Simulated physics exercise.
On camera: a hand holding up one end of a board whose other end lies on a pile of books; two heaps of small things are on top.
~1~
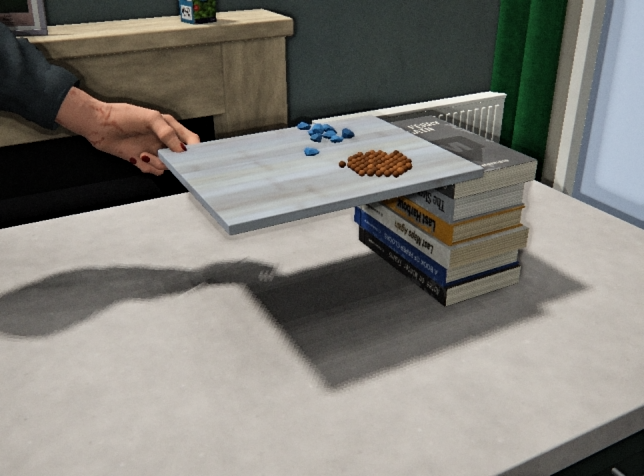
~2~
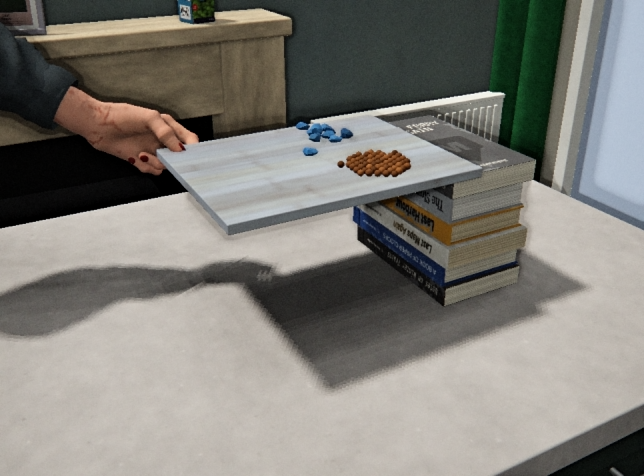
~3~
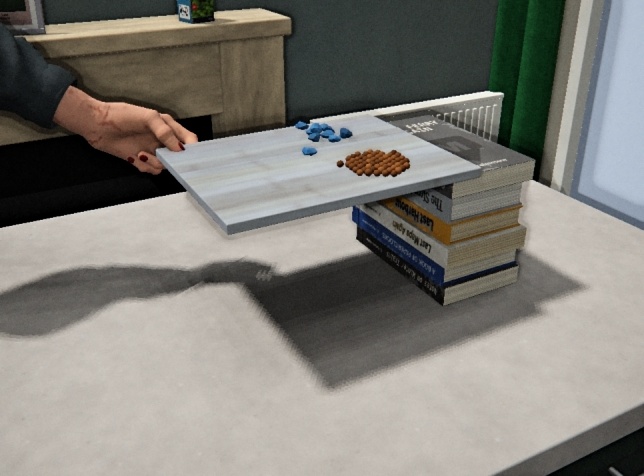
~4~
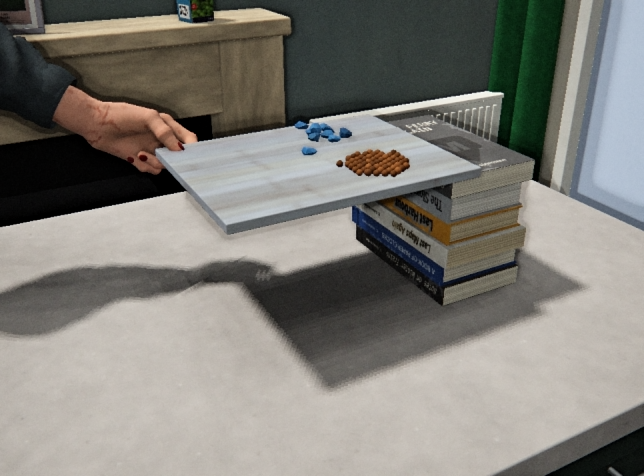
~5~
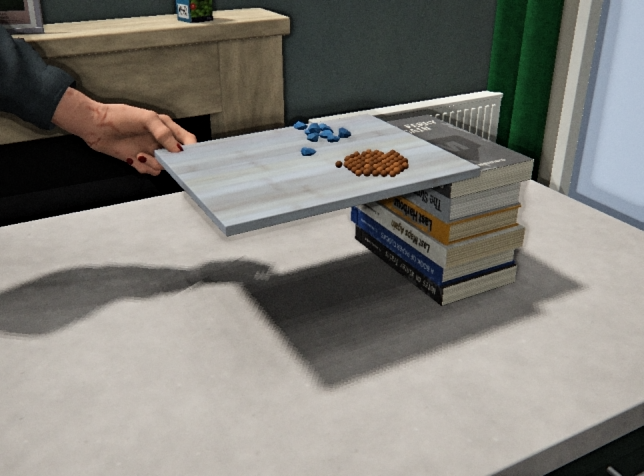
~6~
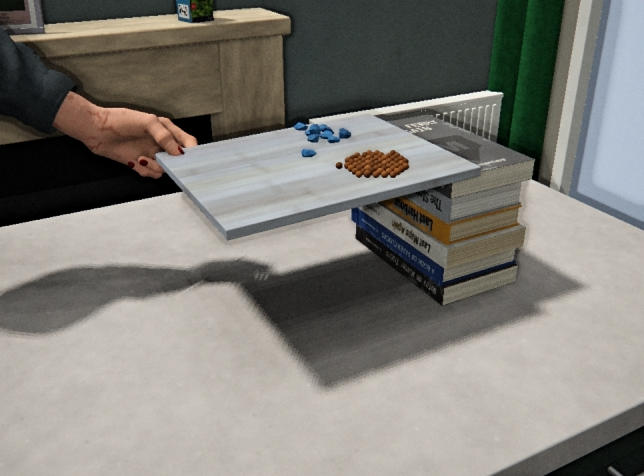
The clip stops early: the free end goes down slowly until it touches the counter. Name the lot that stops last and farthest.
The closer lot goes farther.
Then, 0.41 s on from there, board sloping at 12°; near lot the whole lot still on the board; far lot the whole lot still on the board.
Then, 0.93 s on from there, board sloping at 26°; near lot mostly less than half a board's length out; far lot the whole lot still on the board.
Then, 1.48 s on from there, board sloping at 39°; near lot mostly up to a board's length out; far lot near two thirds still on the board.
In the end, board resting at 39°; near lot mostly up to a board's length out; far lot mostly less than half a board's length out; the near lot has gone farther.
